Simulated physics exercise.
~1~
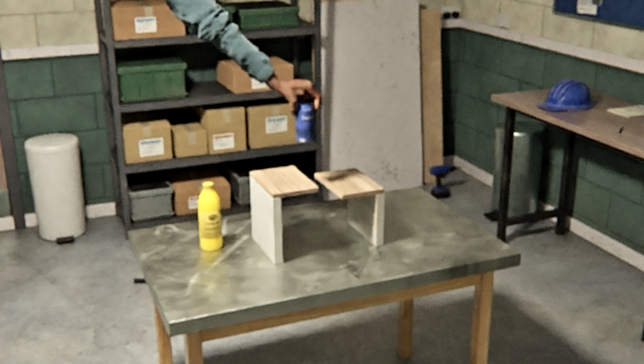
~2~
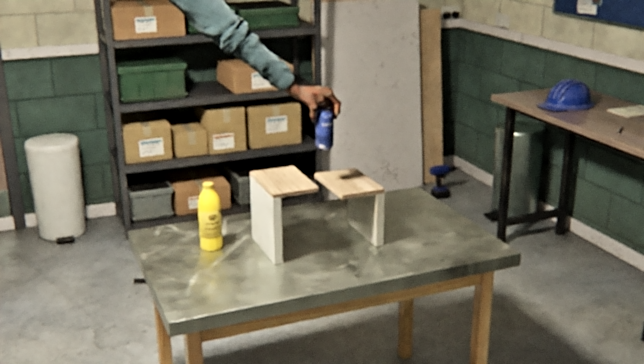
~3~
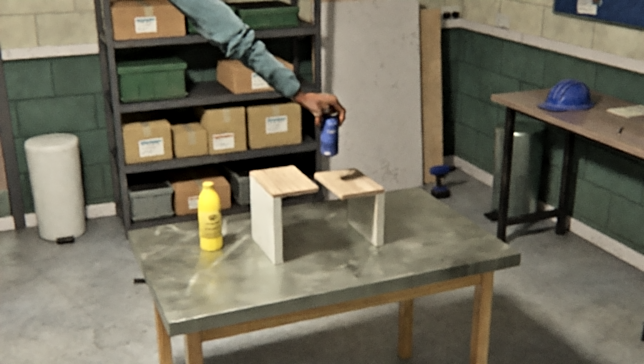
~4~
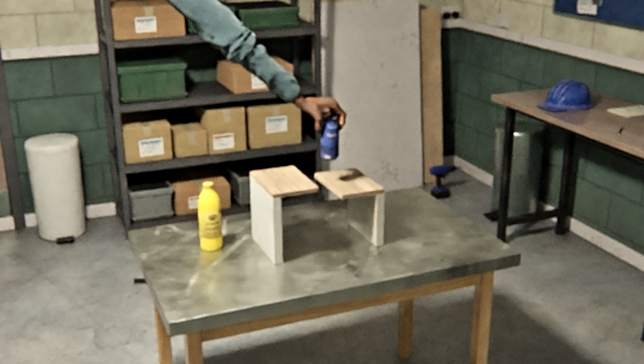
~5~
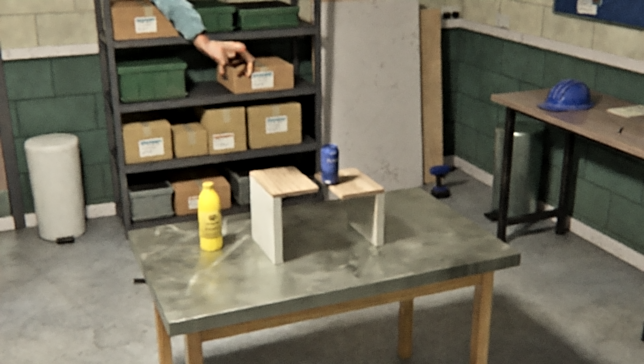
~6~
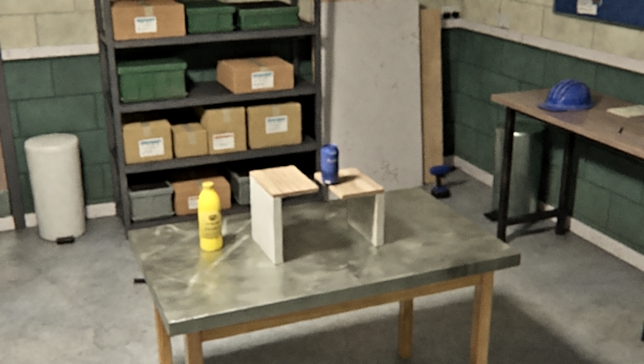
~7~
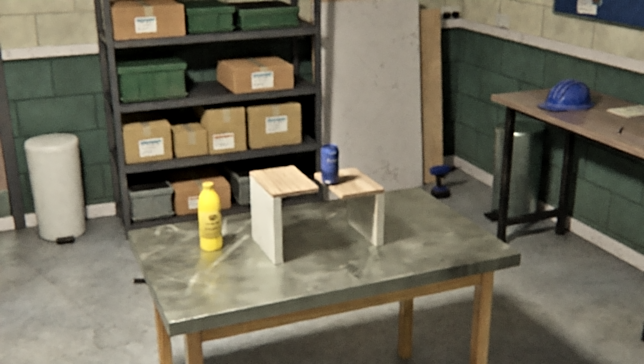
A blue can being lowered by a hand onto the right-hand wooden-topped stand and released, staying upright near a yellow bottle.
